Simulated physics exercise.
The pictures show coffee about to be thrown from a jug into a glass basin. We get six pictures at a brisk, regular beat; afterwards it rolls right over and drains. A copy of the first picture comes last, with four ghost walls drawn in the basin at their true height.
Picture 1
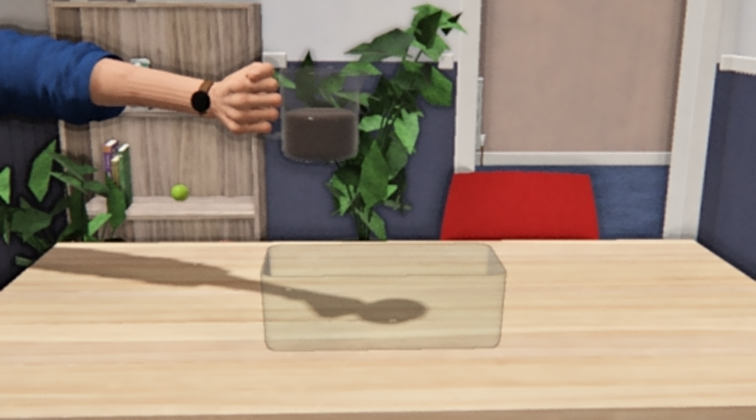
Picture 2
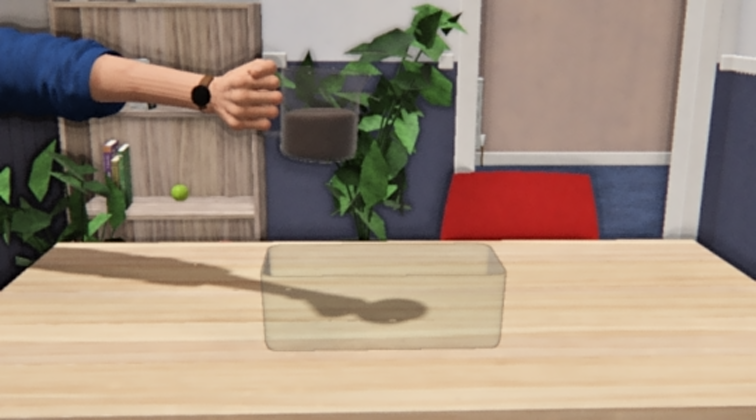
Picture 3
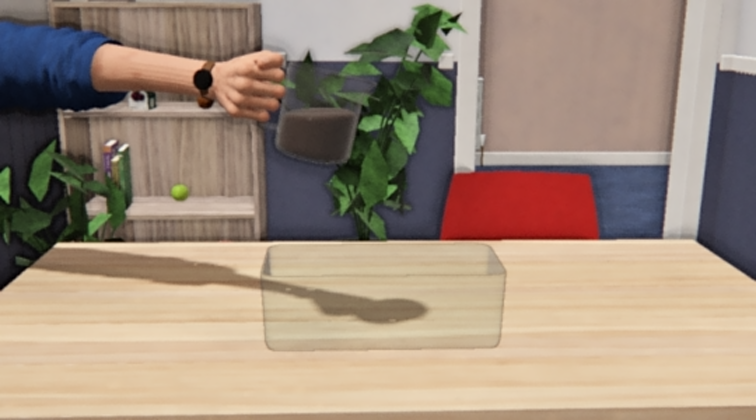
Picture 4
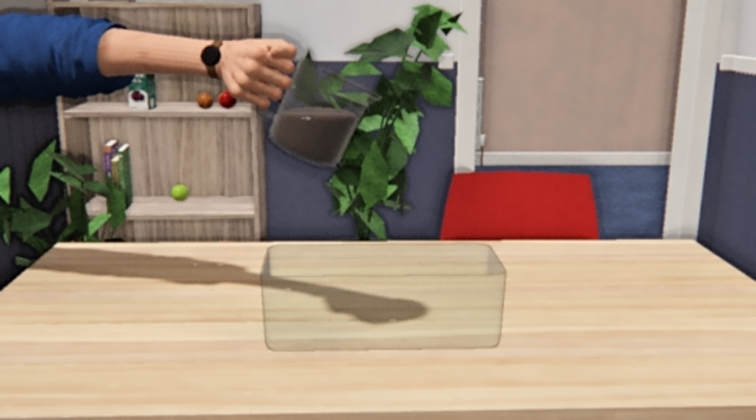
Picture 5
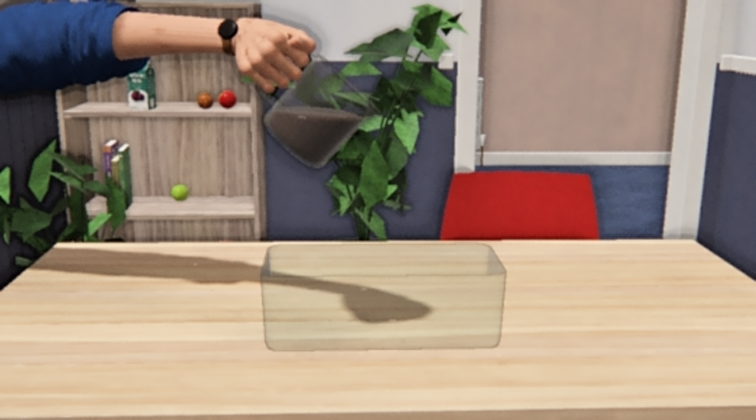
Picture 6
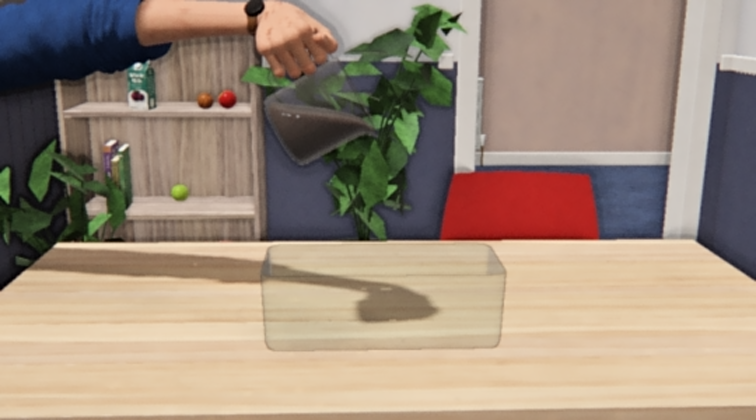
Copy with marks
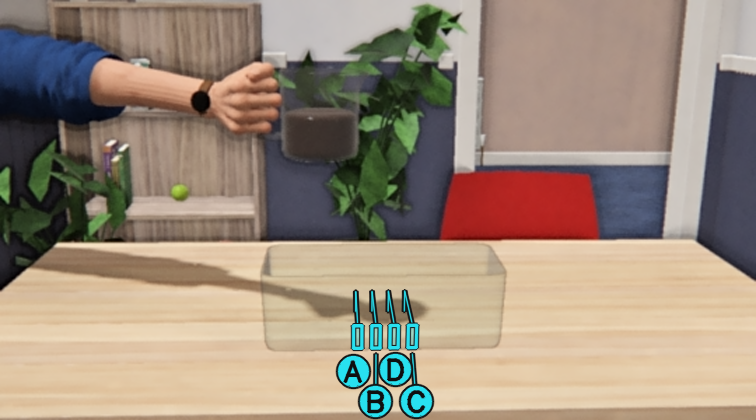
A hand wearing a dark watch held a clear jug of dark brown liquid above an empty glass basin on a wooden table, then rose slightly and tilted the jug steeply to the right.
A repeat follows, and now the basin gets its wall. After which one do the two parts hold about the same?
It is C.
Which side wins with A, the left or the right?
The right side.
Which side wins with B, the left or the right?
The right one.
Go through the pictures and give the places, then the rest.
Upright, lip at (368, 73); basin from (265, 349) to (500, 346); nothing has left yet, in the first picture.
Tipped about 3°, lip at (370, 75); nothing has left yet, in the second picture.
Tipped about 12°, lip at (375, 84); nothing has left yet, in the third picture.
Tipped about 25°, lip at (380, 97); nothing has left yet, in the fourth picture.
Tipped about 42°, lip at (381, 115); nothing has left yet, in the fifth picture.
Tipped about 61°, lip at (377, 135); nothing has left yet, in the sixth picture.
On the marked copy, A at (357, 354); B at (376, 354); C at (412, 353); D at (394, 354).
Choosing A, about 14 % ends left of the wall and 78 % right of it; 8 % is lost outside.
Choosing B, about 12 % ends left of the wall and 79 % right of it; 8 % is lost outside.
Choosing C, about 50 % ends left of the wall and 45 % right of it; 4 % is lost outside.
Choosing D, about 15 % ends left of the wall and 78 % right of it; 7 % is lost outside.
